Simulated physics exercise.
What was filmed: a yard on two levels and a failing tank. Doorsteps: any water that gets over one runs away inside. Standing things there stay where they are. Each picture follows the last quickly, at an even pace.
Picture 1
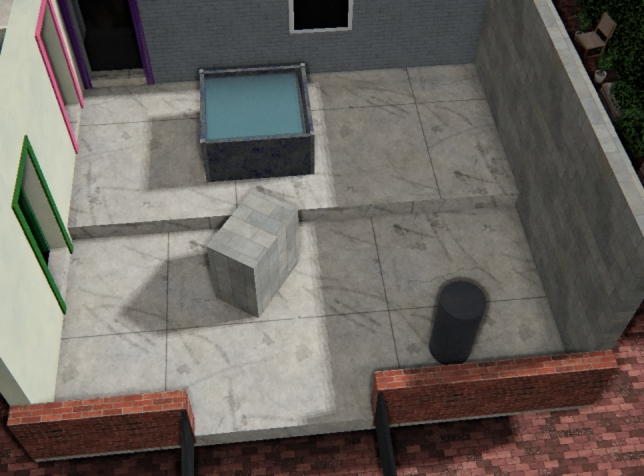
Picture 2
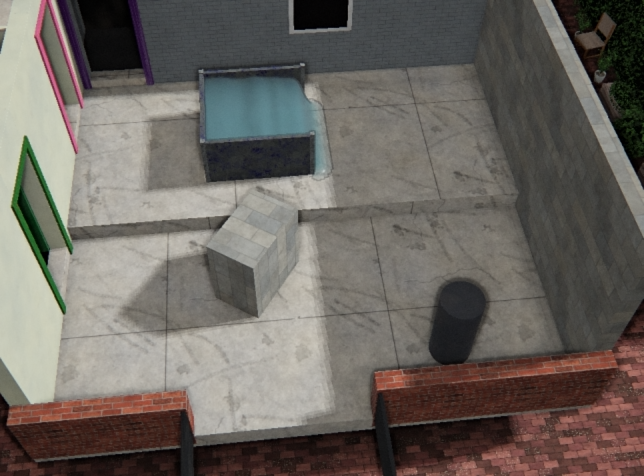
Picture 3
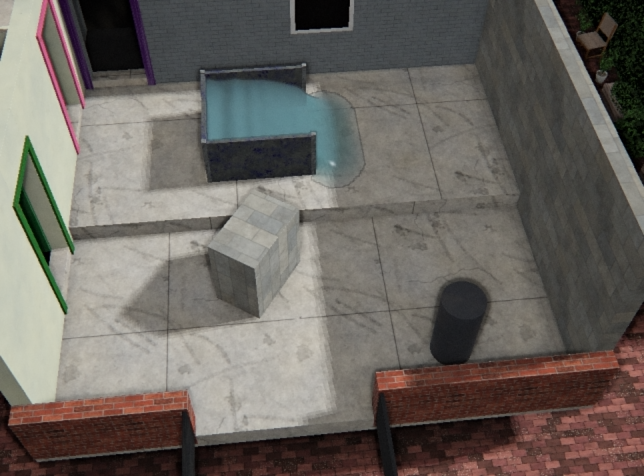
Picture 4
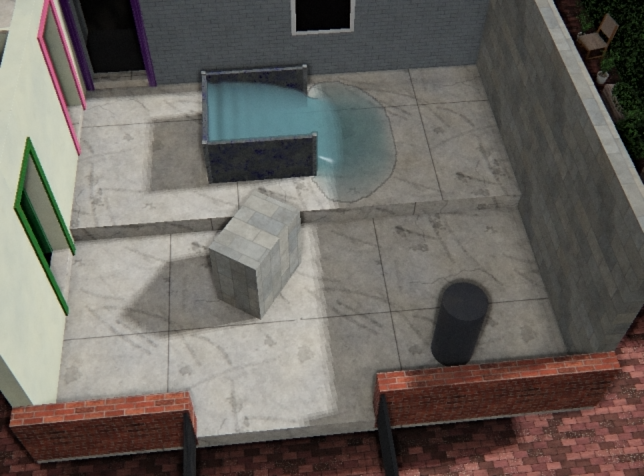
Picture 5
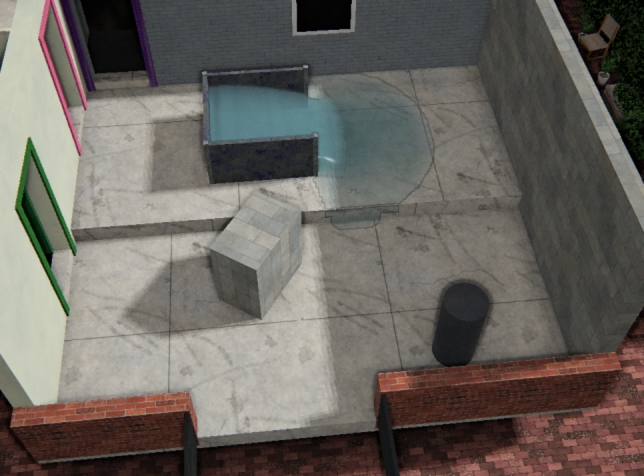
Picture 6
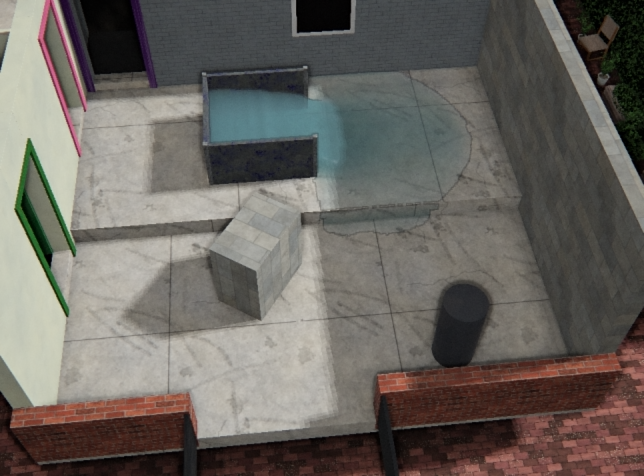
In a walled yard on two levels, a square tank of still blue water stands near the back wall, above a grey block and a dark cylinder. The tank's right side gives way and water pours out, fanning rightward across the upper paving and spilling over the step's edge.
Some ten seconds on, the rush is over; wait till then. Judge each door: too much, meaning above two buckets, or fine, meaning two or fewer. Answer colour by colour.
Purple door: Fine, pink door: Fine, green door: Fine.
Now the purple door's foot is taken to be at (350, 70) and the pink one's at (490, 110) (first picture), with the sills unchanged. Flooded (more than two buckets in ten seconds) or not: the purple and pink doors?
In short: The purple door takes less, the pink door goes over.
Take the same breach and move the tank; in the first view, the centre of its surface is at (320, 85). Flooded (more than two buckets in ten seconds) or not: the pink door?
Result - pink door fails to reach it.
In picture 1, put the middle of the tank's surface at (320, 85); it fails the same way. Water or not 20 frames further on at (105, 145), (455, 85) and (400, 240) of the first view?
Result: Spared; inundated; inundated.
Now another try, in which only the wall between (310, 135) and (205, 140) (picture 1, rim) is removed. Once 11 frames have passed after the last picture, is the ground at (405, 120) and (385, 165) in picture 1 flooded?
Point one not reached; point two not reached.
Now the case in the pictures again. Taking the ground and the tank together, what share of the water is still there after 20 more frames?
Estimate: Some 100 %.
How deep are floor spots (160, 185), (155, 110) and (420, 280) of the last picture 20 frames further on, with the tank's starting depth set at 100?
Estimated readings in sequence: 0, 0, 2 percent.
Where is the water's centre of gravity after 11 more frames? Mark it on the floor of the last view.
It is around (406, 147).
A moment on, water covers 30 % of the floor; the purple door not reached, the pink door not reached, the green door not reached.
Next, water covers 35 % of the floor; the purple door not reached, the pink door not reached, the green door not reached.
Then, water covers 40 % of the floor; the purple door not reached, the pink door not reached, the green door not reached.
Later, water covers 70 % of the floor; the purple door wet at the sill, nothing in, the pink door not reached, the green door not reached.
In the end, water covers 85 % of the floor; the purple door wet at the sill, nothing in, the pink door wet at the sill, nothing in, the green door wet at the sill, nothing in.
